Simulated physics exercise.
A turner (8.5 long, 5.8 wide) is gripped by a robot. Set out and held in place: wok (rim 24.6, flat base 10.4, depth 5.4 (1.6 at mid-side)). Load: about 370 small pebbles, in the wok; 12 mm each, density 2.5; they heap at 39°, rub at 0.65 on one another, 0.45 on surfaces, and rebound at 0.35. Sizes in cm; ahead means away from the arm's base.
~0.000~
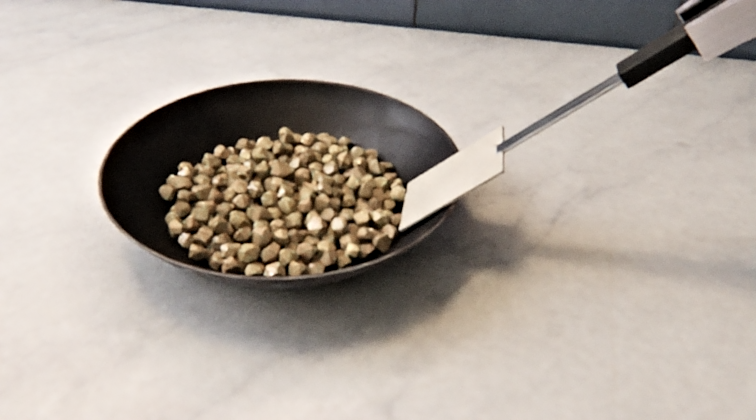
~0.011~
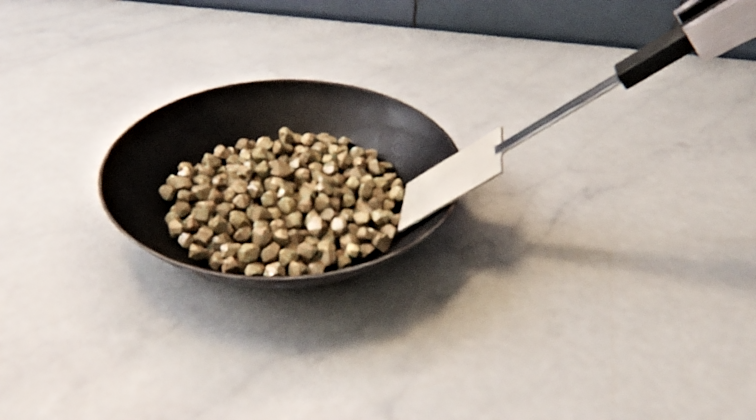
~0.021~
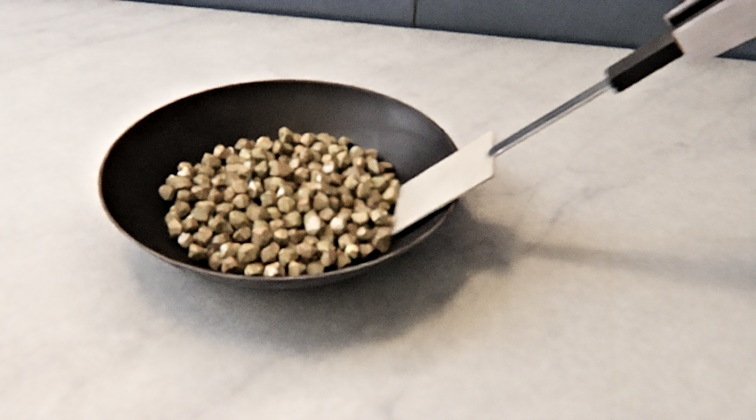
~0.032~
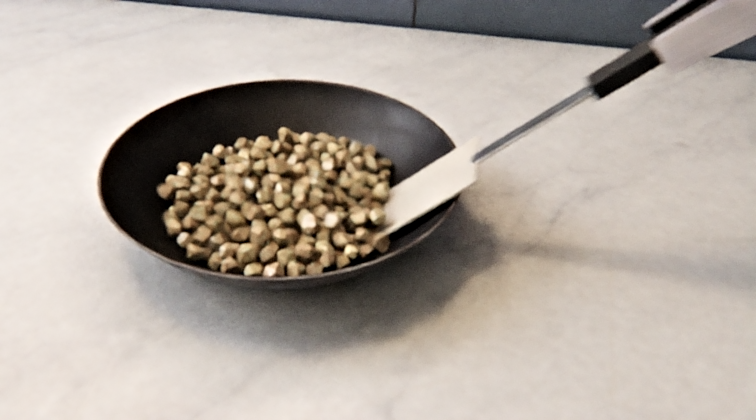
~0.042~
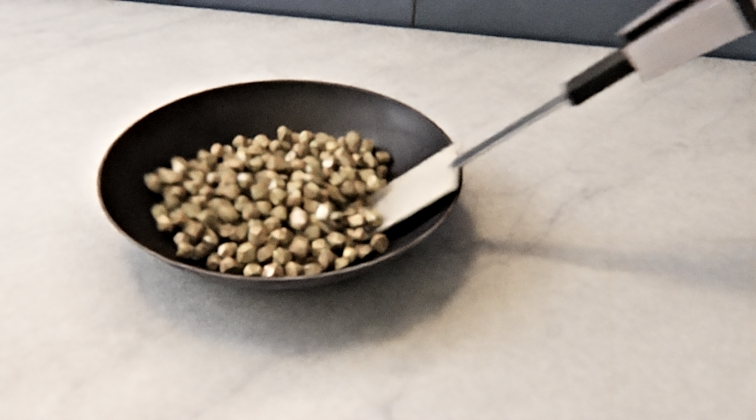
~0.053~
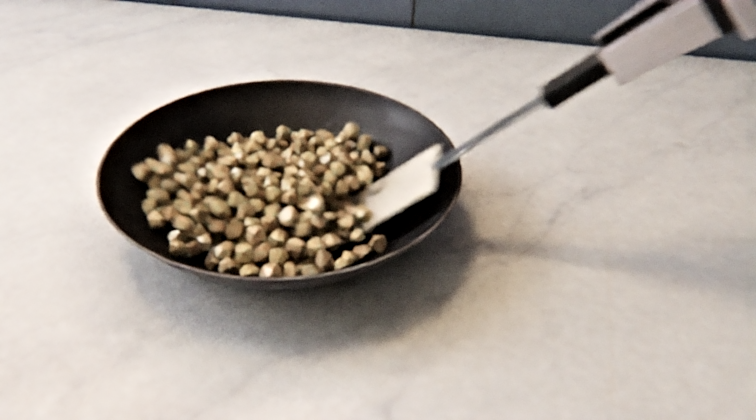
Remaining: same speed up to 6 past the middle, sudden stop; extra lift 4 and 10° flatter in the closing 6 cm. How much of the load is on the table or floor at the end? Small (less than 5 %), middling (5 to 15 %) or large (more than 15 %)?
Answer: Large; more than 15 % of the small pebbles finish on the table or floor.
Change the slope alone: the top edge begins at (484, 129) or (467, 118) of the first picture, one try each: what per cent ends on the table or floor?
About 20 and 25 per cent.
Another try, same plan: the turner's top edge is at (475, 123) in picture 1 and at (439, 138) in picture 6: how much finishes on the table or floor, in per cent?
Some 5 per cent.
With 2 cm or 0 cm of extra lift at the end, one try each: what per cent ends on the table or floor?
Some 25 and 20 per cent.
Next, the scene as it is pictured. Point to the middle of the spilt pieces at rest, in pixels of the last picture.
Around (5, 180).
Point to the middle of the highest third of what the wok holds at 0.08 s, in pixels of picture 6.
At about (232, 179).
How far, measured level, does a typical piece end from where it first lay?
Some 5 cm.
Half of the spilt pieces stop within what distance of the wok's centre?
About 24 cm.
After 0.08 s, sloping 43°, highest piece 6 above the table; 369 in the wok.
After 0.10 s, sloping 40°, highest piece 7 above the table; 367 in the wok, 2 on the blade or in flight.
After 0.32 s, sloping 33°, highest piece 8 above the table; 275 in the wok, 65 on the table or floor, 29 on the blade or in flight.
After 1.37 s, sloping 33°, highest piece 6 above the table; 275 in the wok, 94 on the table or floor.
In the end, 275 in the wok, 94 on the table or floor. That is 25 % on the table or floor.
